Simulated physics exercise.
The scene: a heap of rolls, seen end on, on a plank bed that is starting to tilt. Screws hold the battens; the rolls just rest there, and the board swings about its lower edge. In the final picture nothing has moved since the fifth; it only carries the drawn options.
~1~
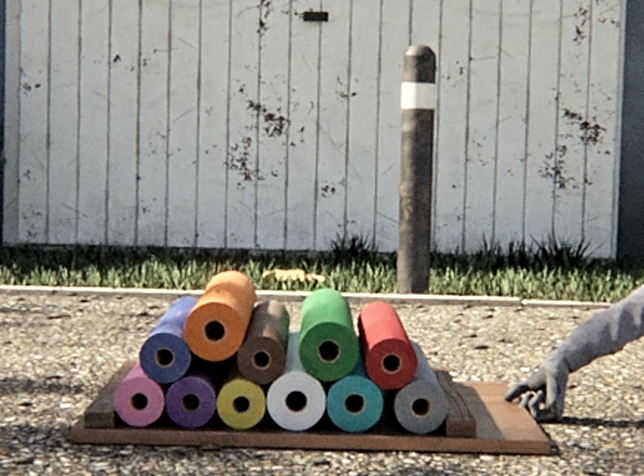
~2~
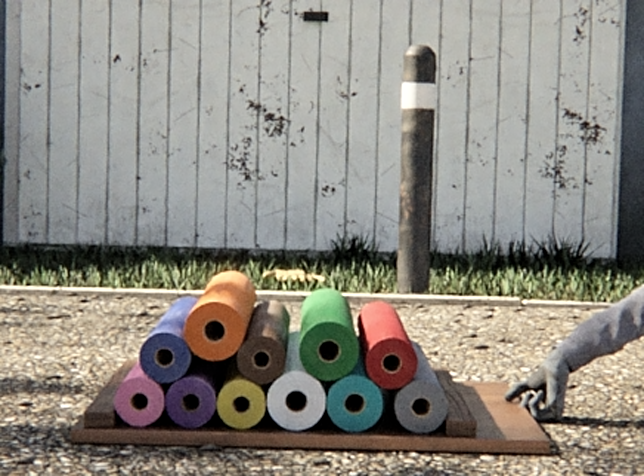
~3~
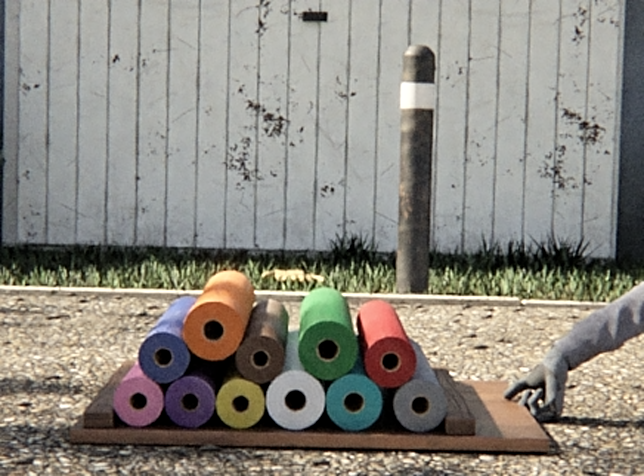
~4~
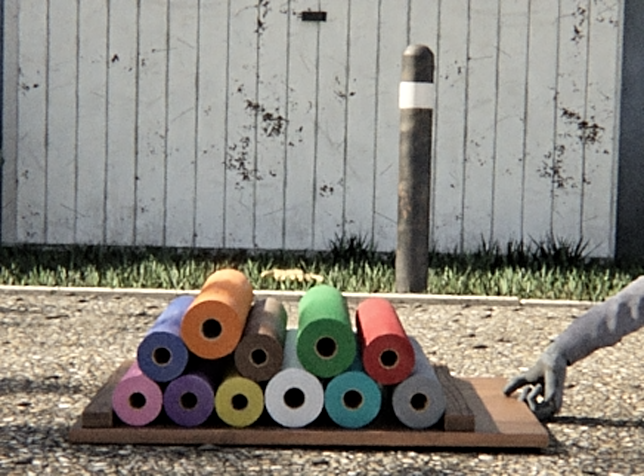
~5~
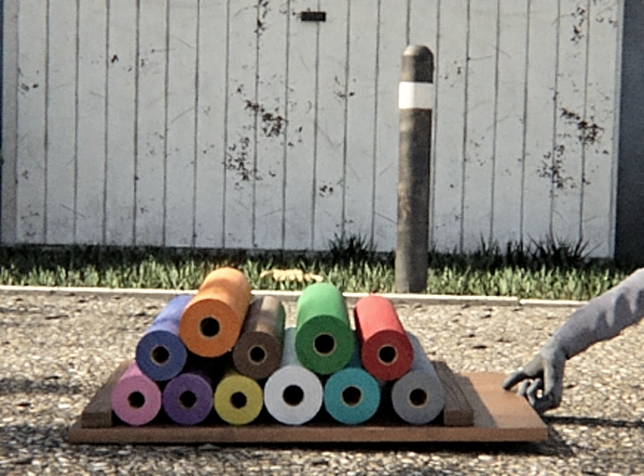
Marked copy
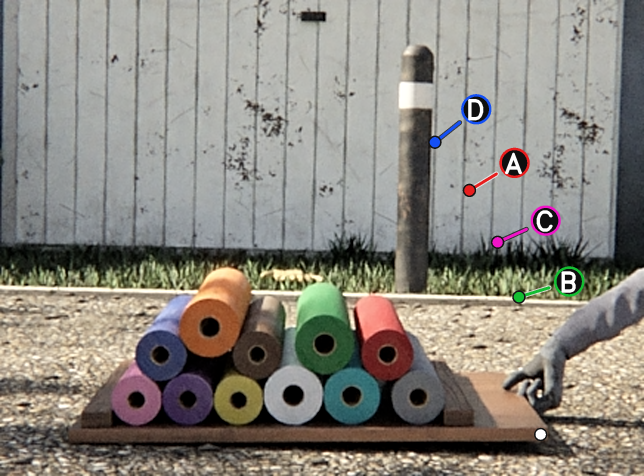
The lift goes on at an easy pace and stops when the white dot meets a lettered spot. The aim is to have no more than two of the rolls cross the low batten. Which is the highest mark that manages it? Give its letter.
Mark B is as high as it can go.
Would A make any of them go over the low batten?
Yes.
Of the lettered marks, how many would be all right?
One of them.
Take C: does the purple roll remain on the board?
Yes, with C.
On the marked copy, A at (469, 191); B at (519, 297); C at (497, 242); D at (435, 142); the white dot at (540, 435).
Following B. Soon after the start, board at 16°.
Later, board at 19°.
In the end, board at 19°, two over the low batten (blue, orange).
As for the rest, A seven over the low batten; C three over the low batten (blue, brown, orange); D nine over the low batten.
